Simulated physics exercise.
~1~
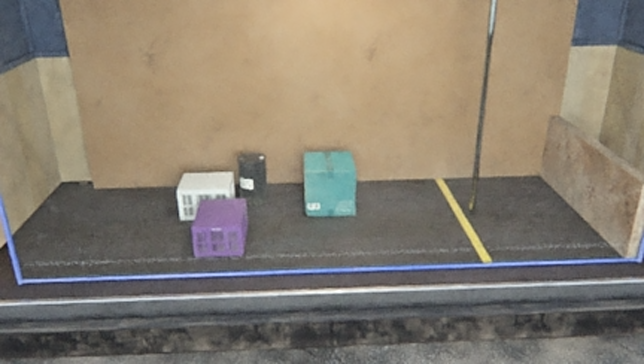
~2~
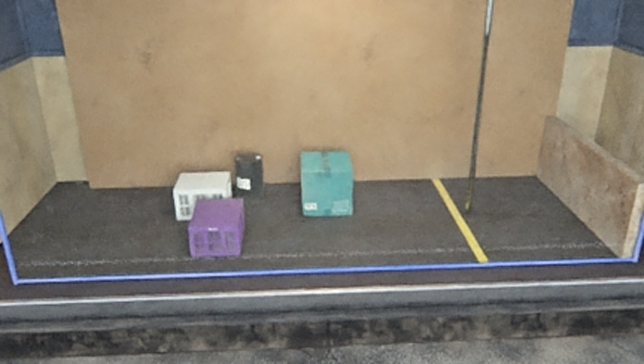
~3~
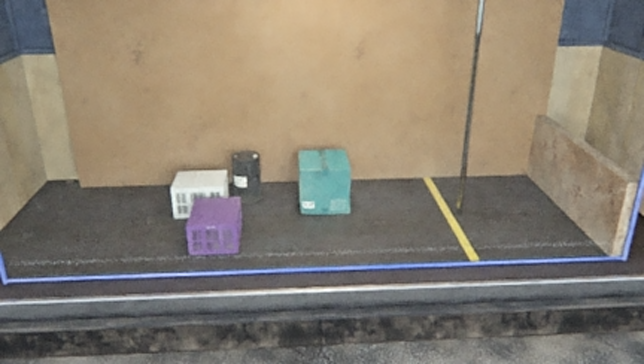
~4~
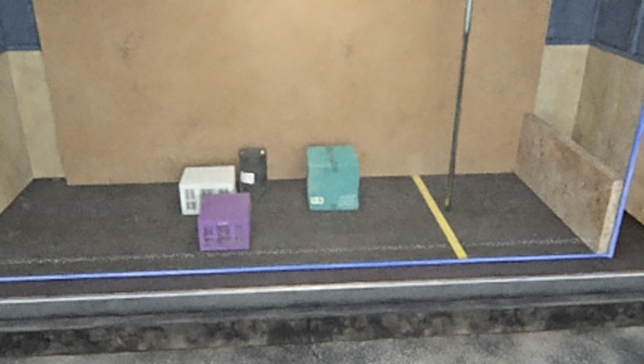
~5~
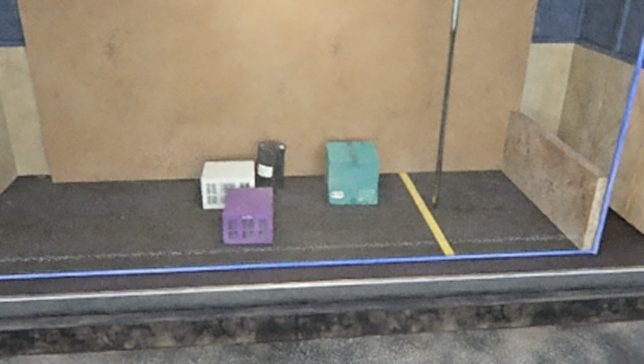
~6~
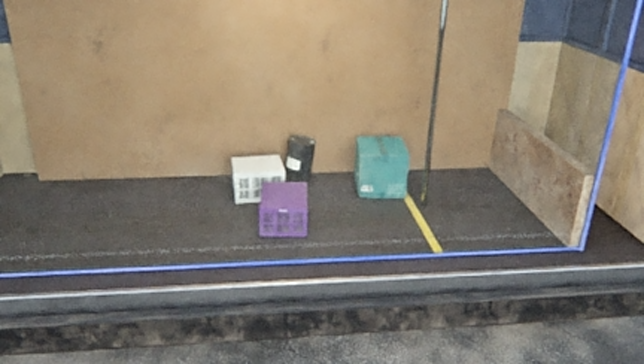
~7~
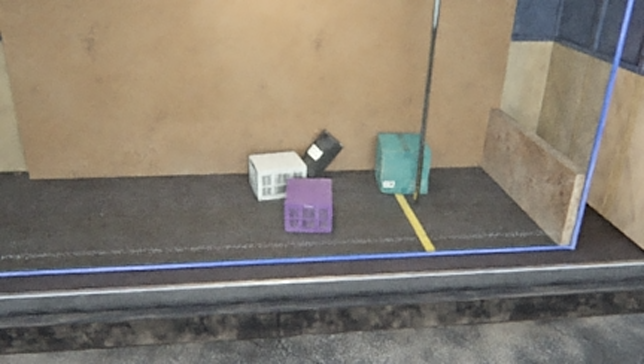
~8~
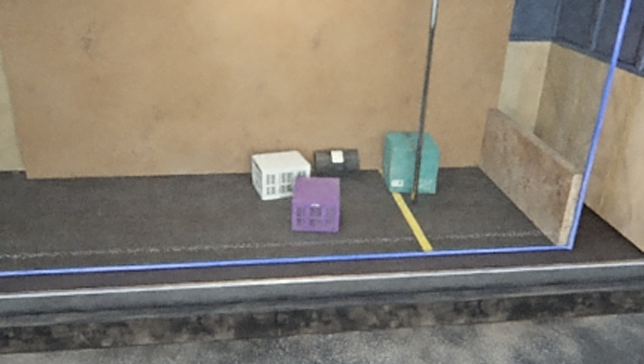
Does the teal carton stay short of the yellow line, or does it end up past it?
The teal carton ends up past the yellow line, with its middle on the far side.
